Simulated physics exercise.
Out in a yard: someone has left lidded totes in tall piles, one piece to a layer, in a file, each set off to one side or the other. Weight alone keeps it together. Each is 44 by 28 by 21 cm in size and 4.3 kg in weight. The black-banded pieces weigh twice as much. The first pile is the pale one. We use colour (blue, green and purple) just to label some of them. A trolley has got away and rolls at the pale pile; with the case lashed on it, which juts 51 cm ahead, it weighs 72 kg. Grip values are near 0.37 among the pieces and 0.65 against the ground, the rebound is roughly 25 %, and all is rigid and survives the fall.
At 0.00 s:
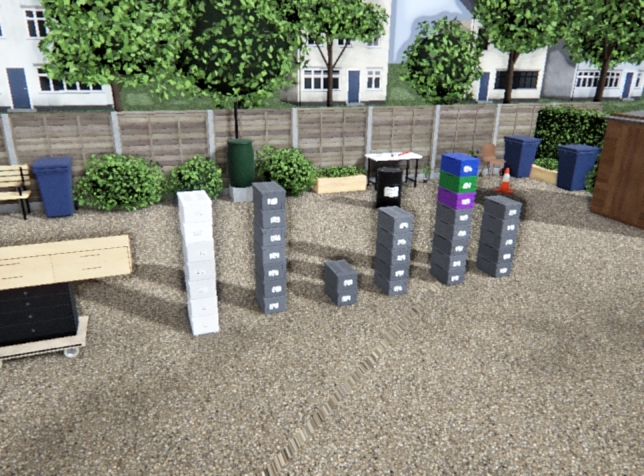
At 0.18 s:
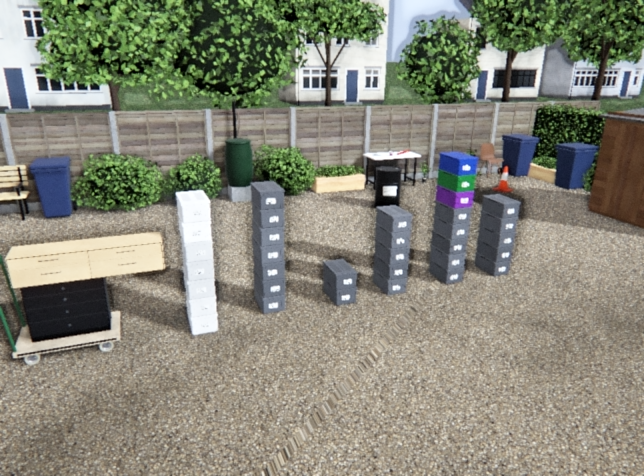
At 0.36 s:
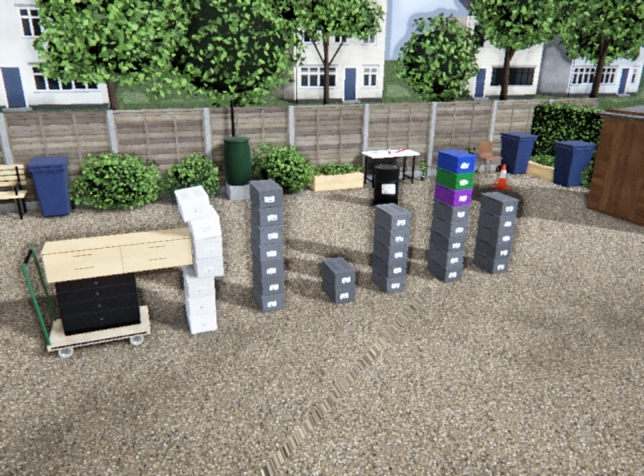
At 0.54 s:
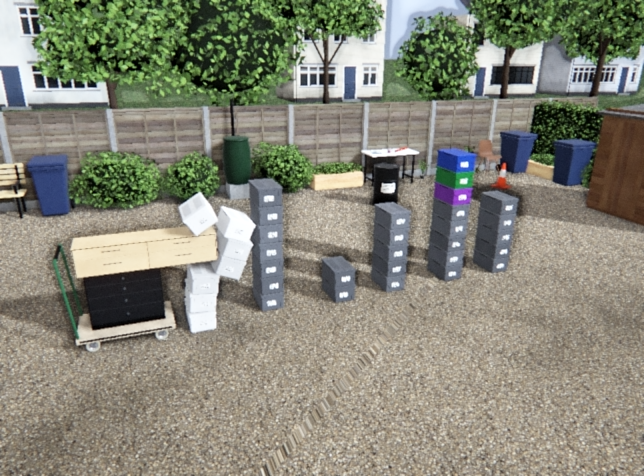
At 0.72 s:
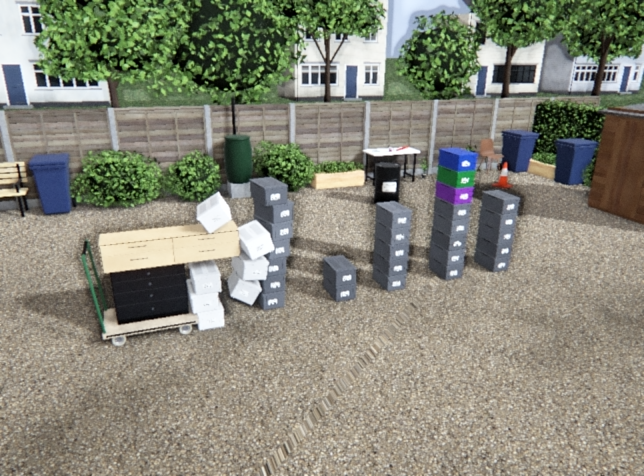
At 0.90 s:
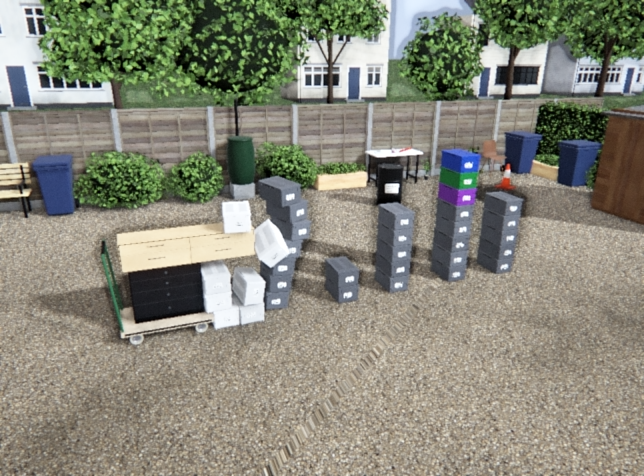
In a gravel yard, a loaded trolley rolls right, toppling white boxes and shoving grey ones.
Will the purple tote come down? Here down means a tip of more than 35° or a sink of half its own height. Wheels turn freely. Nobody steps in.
No.
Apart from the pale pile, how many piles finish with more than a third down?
Total count: 2.
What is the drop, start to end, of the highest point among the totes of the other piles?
0 cm.
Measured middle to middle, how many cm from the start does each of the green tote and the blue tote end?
Moved: Green 0, blue 0.
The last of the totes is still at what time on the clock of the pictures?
Roughly 4.5 s.
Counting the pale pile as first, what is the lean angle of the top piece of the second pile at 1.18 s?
That piece is at some 20°.
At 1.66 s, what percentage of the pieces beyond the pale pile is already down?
By then, 25 per cent.
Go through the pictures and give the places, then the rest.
In the first picture (we follow the side turned to the camera), load (123, 255) 54 cm short; purple tote (447, 198); blue tote (450, 165); green tote (448, 182); no other piece has moved.
Load (157, 251) 21 cm short; purple tote (445, 197), in the second picture.
Load (186, 246) 10 cm in, top of the pale pile leaning 7°; purple tote (444, 195); no other piece has moved, in the third picture.
Load (211, 242) 35 cm in, top of the pale pile leaning 32°; purple tote (443, 194); no other piece has moved, in the fourth picture.
Load (234, 239) 58 cm in, top of the pale pile leaning 32°; purple tote (445, 193); 4 stirred so far, in the fifth picture.
Load (250, 238) 72 cm in; purple tote (447, 194); blue tote (451, 162); green tote (449, 178); steepest lean 6°, the tote at (292, 250); 7 stirred so far, in the sixth picture.
Around 1.18 s, 4 of the pale pile down; none of the 27 other totes down, 7 disturbed; purple tote unmoved.
Around 1.66 s, 4 of the pale pile down; 7 of the 27 other totes down; purple tote unmoved.
Around 2.42 s, 4 of the pale pile down; 11 of the 27 other totes down; purple tote displaced 27 mm; green tote displaced 26 mm.
Finally (4.8 s), 4 of the pale pile down; 11 of the 27 other totes down; purple tote displaced 20 mm; blue tote unmoved; green tote displaced 17 mm. Seen by the last camera, middles, purple tote near (458, 193), blue tote near (461, 161).
